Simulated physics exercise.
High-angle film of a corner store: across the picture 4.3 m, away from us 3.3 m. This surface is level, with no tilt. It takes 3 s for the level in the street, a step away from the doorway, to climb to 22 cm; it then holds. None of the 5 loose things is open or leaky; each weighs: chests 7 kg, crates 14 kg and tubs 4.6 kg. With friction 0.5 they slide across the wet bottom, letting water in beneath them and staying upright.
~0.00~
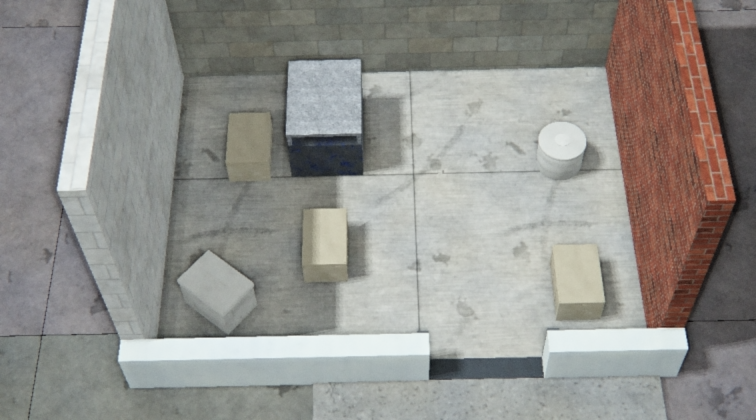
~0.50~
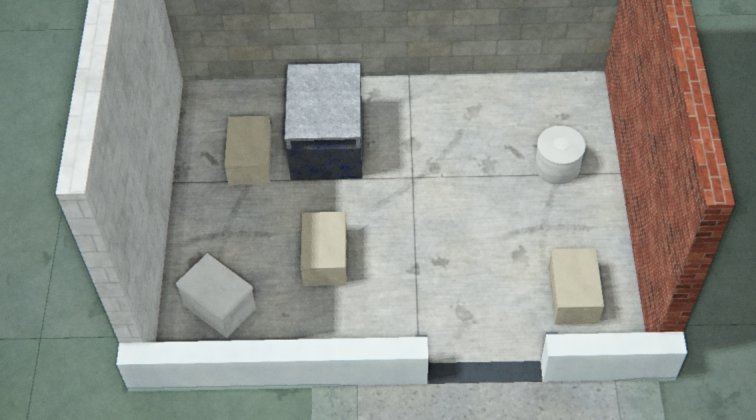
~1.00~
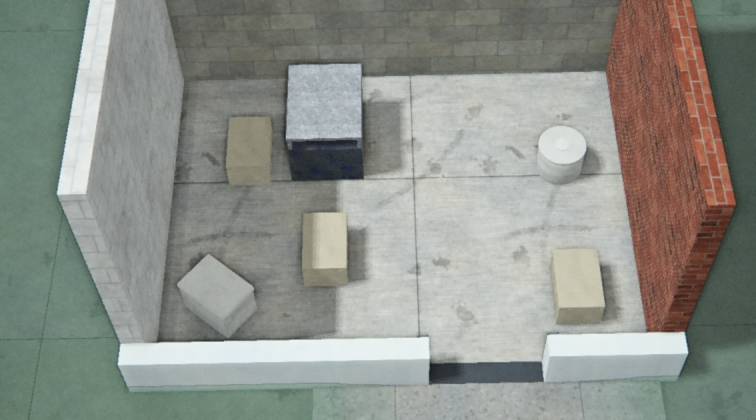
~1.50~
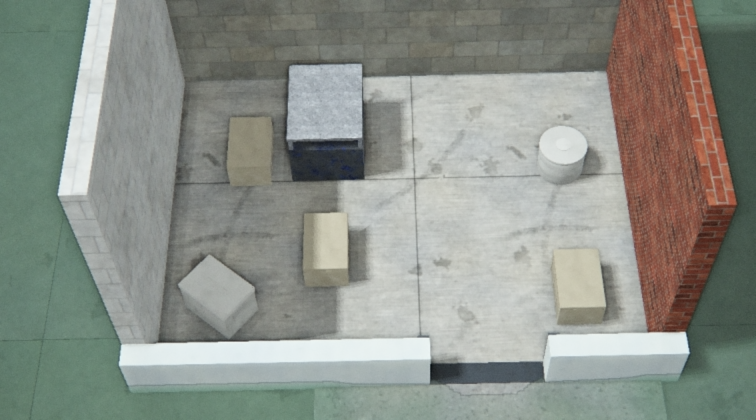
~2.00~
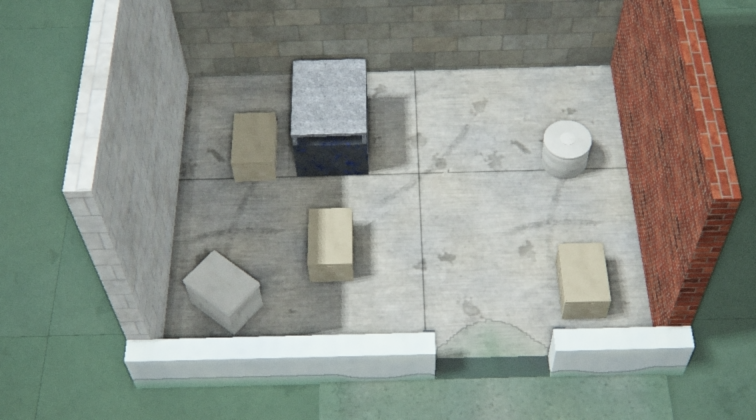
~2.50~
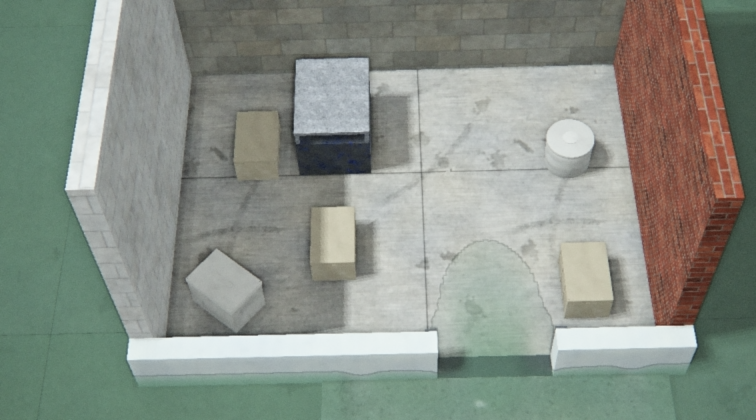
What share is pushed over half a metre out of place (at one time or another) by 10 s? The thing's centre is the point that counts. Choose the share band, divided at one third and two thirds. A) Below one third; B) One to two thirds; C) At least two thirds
Option A: Below one third.
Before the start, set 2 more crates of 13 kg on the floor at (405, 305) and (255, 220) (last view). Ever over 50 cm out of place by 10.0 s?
First one stays within it, second one stays within it.
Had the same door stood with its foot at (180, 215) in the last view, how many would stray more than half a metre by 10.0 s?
Then 4 of them would.
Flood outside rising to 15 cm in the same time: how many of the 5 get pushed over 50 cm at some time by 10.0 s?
It would come to 1 of them.
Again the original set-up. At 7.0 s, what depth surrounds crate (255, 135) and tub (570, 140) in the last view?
About 2 and 12 cm.
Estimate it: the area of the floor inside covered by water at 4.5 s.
The covered patch comes to about 8.0 m2.
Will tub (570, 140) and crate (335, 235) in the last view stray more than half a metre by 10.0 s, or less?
In that order: Above, below.
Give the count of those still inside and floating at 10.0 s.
The count is 3.
After 3.5 s 0 of 5 are over 50 cm from their spots; 0 afloat.
After 4.5 s 0 of 5 are over 50 cm from their spots; 0 afloat.
After 7.0 s 1 of 5 are over 50 cm from their spots; 1 afloat.
After 10.0 s 0 of 5 are over 50 cm from their spots, and 1 have been at some point; 3 afloat.
